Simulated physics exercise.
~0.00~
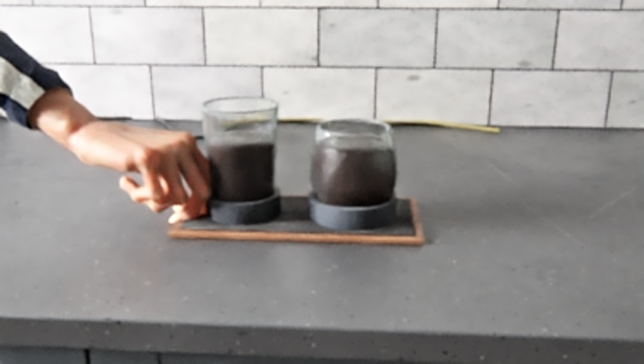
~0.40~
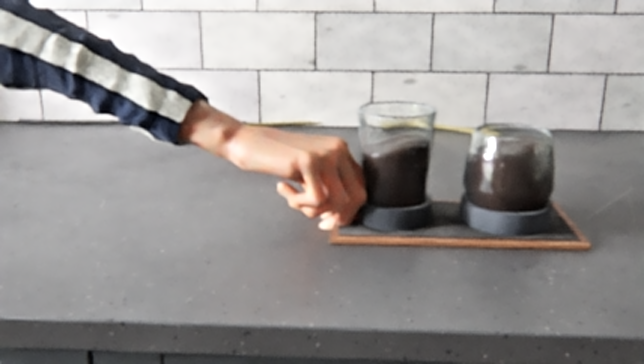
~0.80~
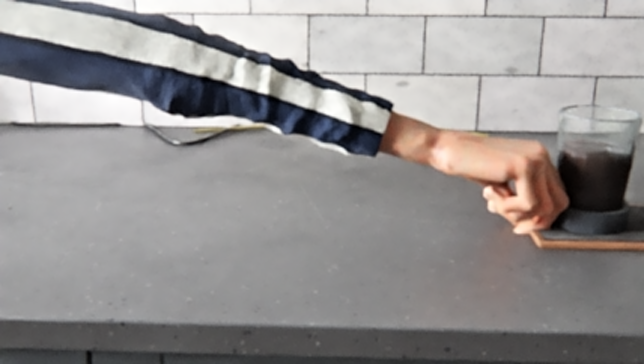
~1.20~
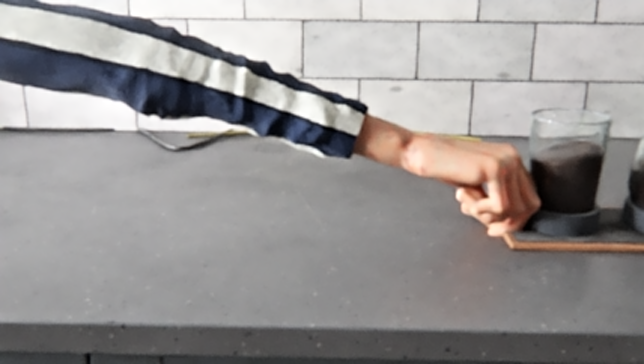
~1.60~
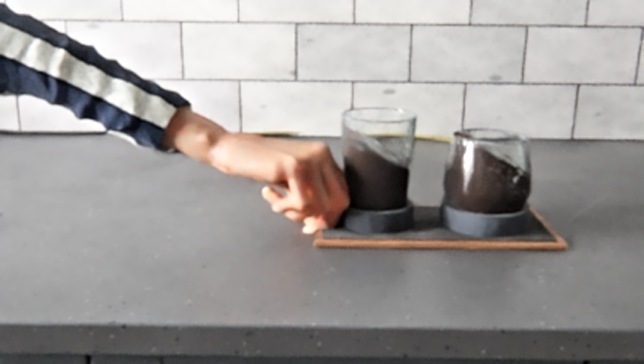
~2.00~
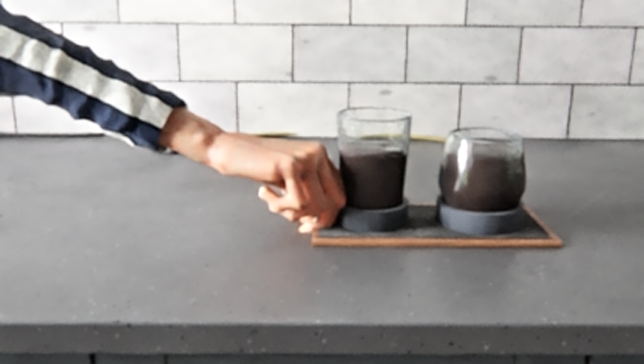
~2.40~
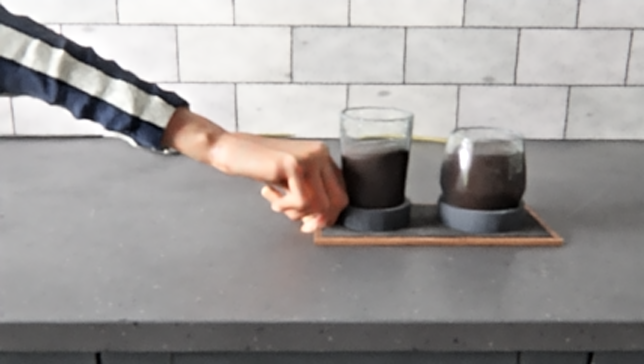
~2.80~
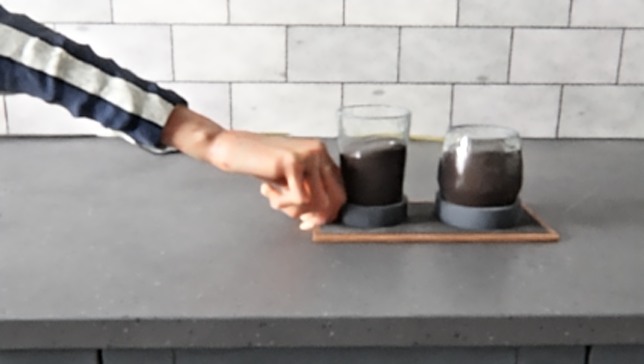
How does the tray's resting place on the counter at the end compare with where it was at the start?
At the end the tray sat farther to the right than at the start. It began near the middle of the view and finished to the right of it.
